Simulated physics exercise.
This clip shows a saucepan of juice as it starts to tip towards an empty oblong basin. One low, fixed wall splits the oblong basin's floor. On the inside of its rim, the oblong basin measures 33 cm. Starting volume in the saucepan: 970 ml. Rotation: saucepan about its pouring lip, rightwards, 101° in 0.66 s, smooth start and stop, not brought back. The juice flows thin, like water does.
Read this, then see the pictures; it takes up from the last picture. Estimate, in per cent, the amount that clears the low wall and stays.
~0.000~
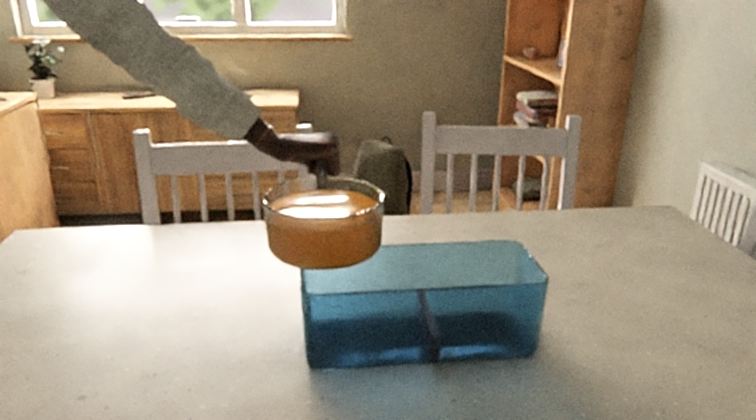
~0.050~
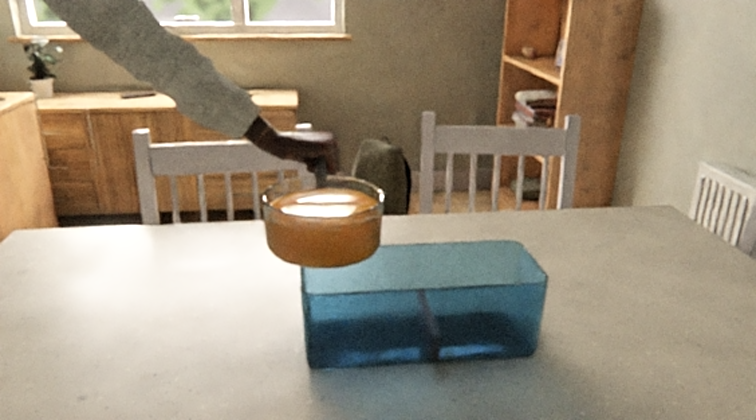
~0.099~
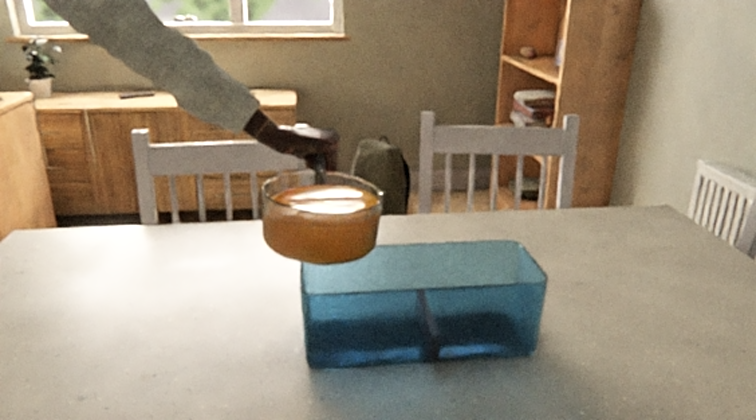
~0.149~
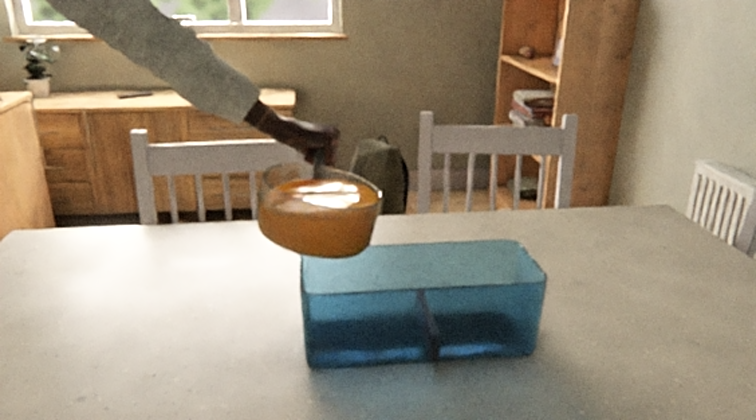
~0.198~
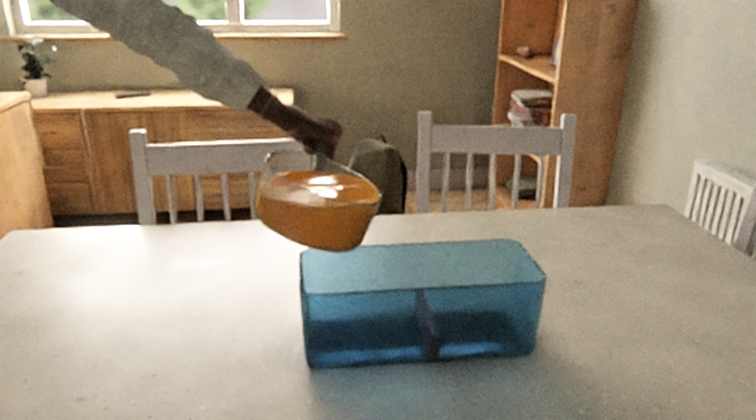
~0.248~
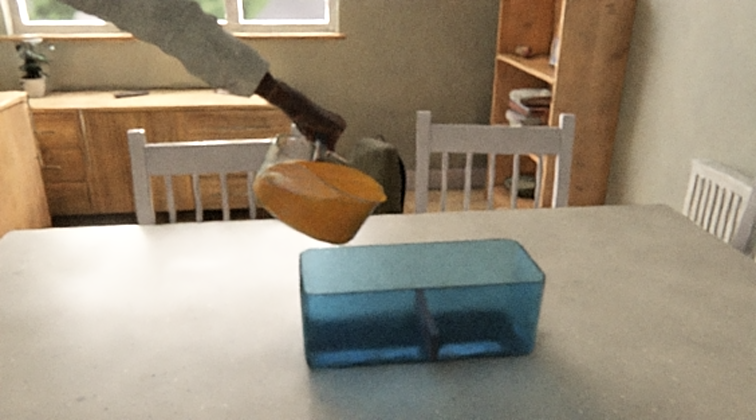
Roughly 60 percent.
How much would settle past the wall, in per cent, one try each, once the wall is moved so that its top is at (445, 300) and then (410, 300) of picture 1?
60 in a hundred, followed by 80 in a hundred.
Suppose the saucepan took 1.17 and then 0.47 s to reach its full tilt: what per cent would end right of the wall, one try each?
It comes to 80 per cent, and then 60 per cent.
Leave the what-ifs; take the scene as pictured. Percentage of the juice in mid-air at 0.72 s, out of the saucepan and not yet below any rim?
Estimate: Around 12 per cent.
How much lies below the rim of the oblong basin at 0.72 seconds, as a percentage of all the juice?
Some 82 per cent.
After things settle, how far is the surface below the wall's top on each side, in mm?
About 26 mm on the left, about 10 mm on the right.
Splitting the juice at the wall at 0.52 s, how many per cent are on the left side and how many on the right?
Around 2 on the left and around 8 on the right.
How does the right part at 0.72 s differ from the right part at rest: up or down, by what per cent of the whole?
Looks like it goes lower by around 18.
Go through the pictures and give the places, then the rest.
The first picture shows tilt 0°; pouring edge (382, 195); surface from (267, 209) to (380, 205); the oblong basin's rim runs from (301, 272) to (534, 261); the wall's top is at (428, 312).
The second picture shows tilt 1°; pouring edge (382, 195); surface from (267, 208) to (380, 204).
The third picture shows tilt 6°; pouring edge (382, 196); surface from (265, 205) to (379, 199).
The fourth picture shows tilt 12°; pouring edge (381, 196); surface from (262, 199) to (378, 194).
The fifth picture shows tilt 21°; pouring edge (380, 196); surface from (259, 187) to (380, 188).
The sixth picture shows tilt 31°; pouring edge (379, 196); surface from (259, 171) to (374, 185); 2 per cent is over the edge.
After 0.52 s the tilt is 90° and 39 per cent is still to pour, 2 is left of the wall and 8 right of it.
After 0.72 s the tilt is 101° and 5 per cent is still to pour, 4 is left of the wall and 79 right of it.
After 0.93 s the tilt is 101° and 1 per cent is still to pour, 19 is left of the wall and 58 right of it.
After 1.16 s the tilt is 101° and 0 per cent is still to pour, 30 is left of the wall and 67 right of it.
In the end 37 per cent lies left of the wall, 60 right of it and 3 outside.
